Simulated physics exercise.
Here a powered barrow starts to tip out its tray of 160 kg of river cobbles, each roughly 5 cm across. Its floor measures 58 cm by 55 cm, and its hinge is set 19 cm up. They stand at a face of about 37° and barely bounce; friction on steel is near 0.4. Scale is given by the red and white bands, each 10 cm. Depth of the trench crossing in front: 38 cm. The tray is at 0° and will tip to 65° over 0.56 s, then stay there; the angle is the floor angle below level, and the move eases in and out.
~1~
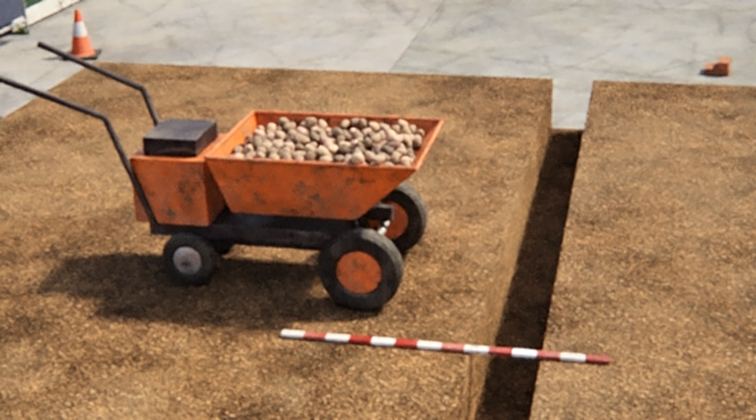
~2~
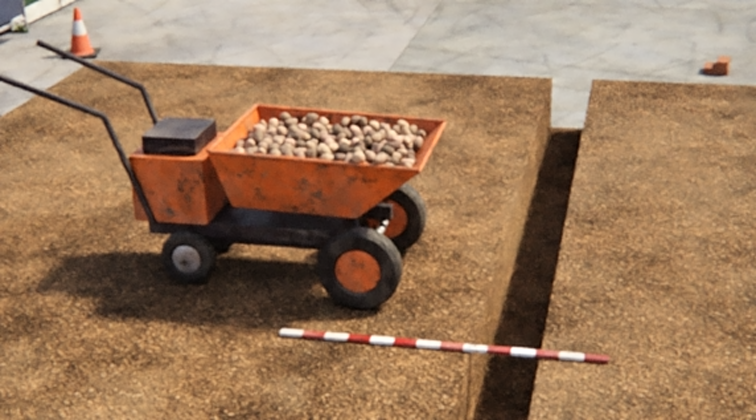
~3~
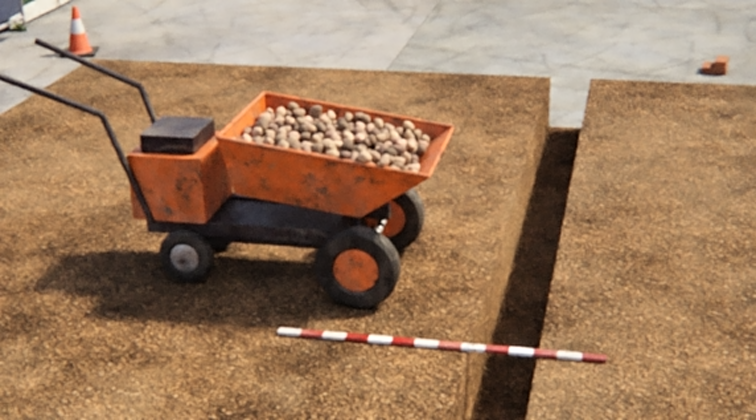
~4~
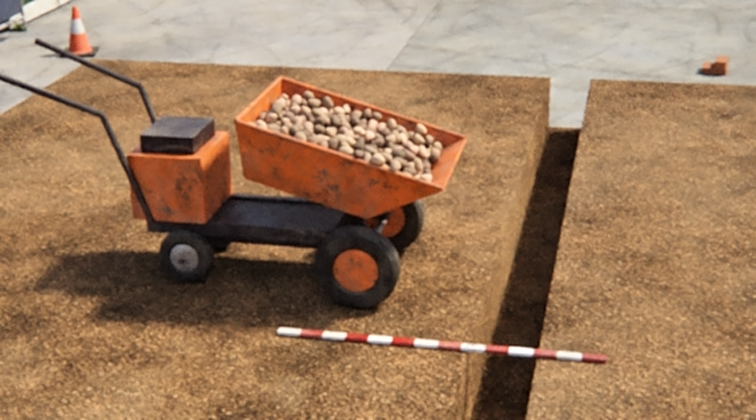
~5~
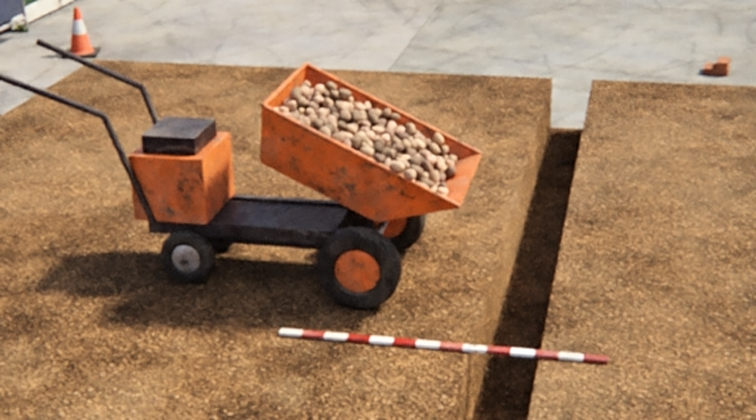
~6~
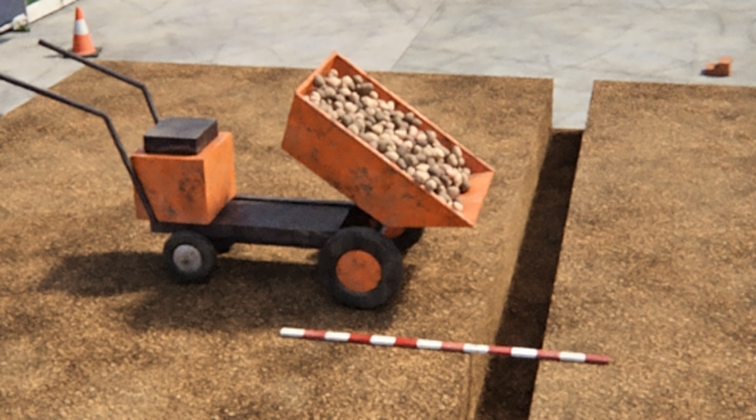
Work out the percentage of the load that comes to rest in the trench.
It works out at about 58 per cent of the load.
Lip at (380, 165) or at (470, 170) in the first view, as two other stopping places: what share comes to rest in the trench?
Roughly 85 percent for the first, and 15 percent for the second.
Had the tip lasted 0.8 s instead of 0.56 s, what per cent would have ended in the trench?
My guess is near 70 percent.
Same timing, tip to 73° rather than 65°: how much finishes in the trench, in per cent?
About 65%.
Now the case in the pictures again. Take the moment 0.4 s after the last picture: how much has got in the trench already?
Some 20 per cent.
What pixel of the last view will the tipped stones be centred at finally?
Somewhere around (546, 331) in the last picture.
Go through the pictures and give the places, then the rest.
In the first frame, the tray is at 0°, its lip at (416, 169); the top of the load is at (379, 135).
In the second frame, lip at (420, 171), floor tilted 2°, highest stones at (345, 130).
In the third frame, lip at (429, 177), floor tilted 8°, highest stones at (294, 119).
In the fourth frame, lip at (443, 189), floor tilted 16°, highest stones at (286, 105).
In the fifth frame, lip at (459, 207), floor tilted 26°, highest stones at (306, 92).
In the sixth frame, the tray is at 36°, its lip at (473, 226); the top of the load is at (330, 83).
Then, 0.1 s after the last picture the floor is at 55°, 100 % in the tray; the foremost stones are at (482, 229).
Then, 0.4 s after the last picture the floor is at 65°, 78 % in the tray, 20 % in the trench, 2 % past the trench; the foremost stones are at (562, 276).
Then, 0.7 s after the last picture the floor is at 65°, 13 % in the tray, 46 % in the trench, 41 % past the trench; the foremost stones are at (732, 293).
Then, 2.7 s after the last picture the floor is at 65°, 0 % in the tray, 58 % in the trench, 42 % past the trench; the foremost stones are past the picture's edge.
